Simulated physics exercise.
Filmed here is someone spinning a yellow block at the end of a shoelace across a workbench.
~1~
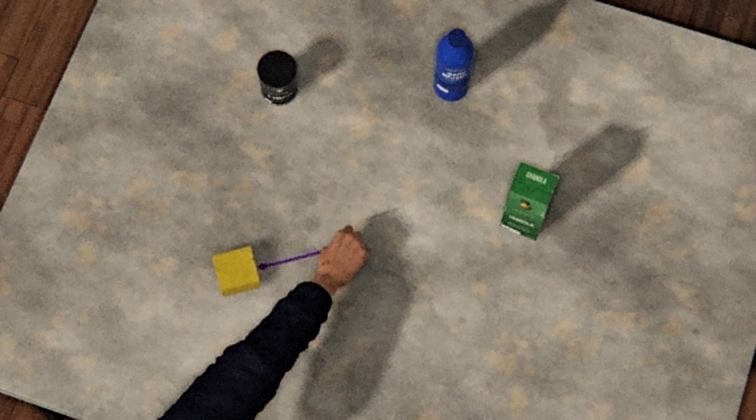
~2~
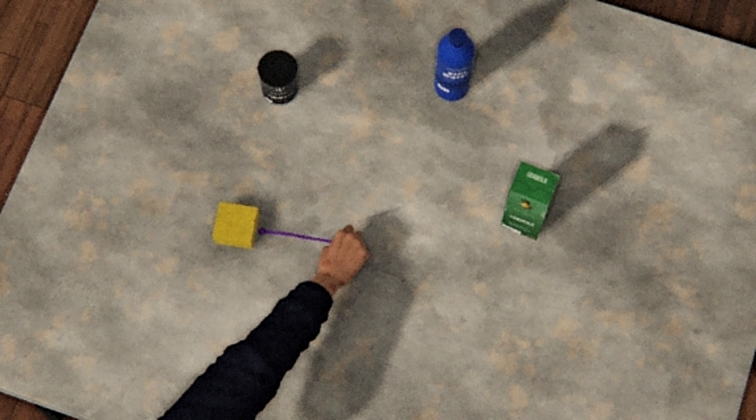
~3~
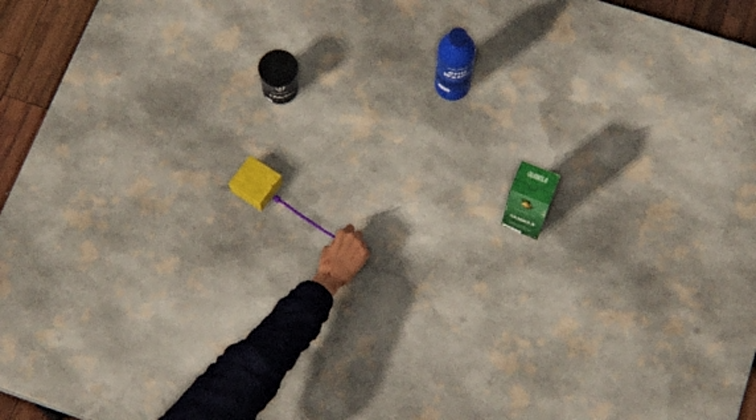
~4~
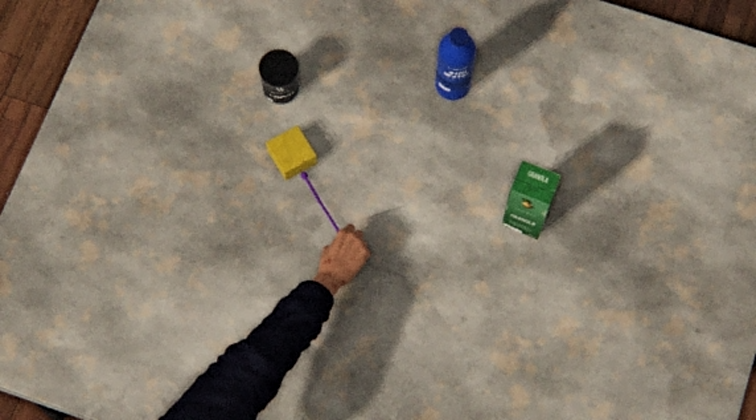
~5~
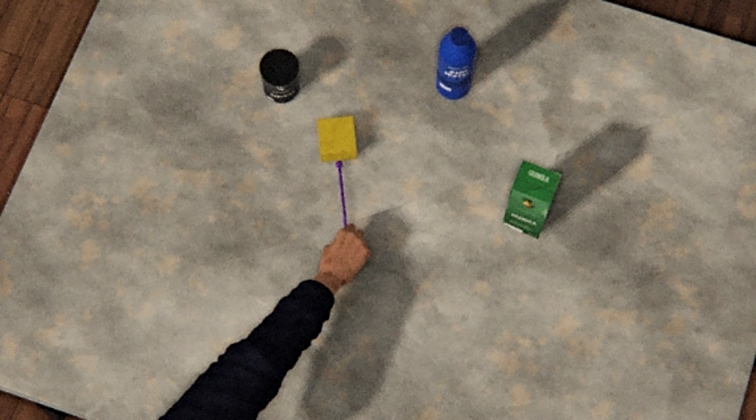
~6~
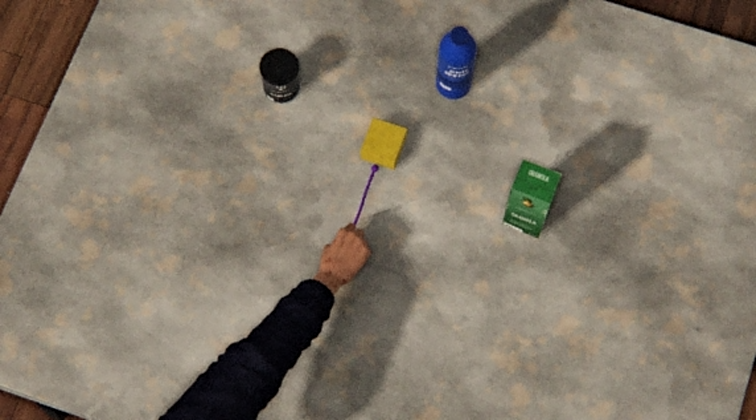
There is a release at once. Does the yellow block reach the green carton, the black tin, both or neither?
Here, the green carton is reached, the black tin is not reached.
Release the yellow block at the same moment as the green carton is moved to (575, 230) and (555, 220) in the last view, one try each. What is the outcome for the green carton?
Hit, then hit.
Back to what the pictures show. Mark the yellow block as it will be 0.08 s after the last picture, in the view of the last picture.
(465, 184).
Then, 0.08 s after the last picture, block near (465, 184).
Then, 0.20 s after the last picture, block near (495, 211); green carton pushed aside.
At rest, block near (492, 214); green carton pushed aside. The green carton is struck and the black tin remains clear.
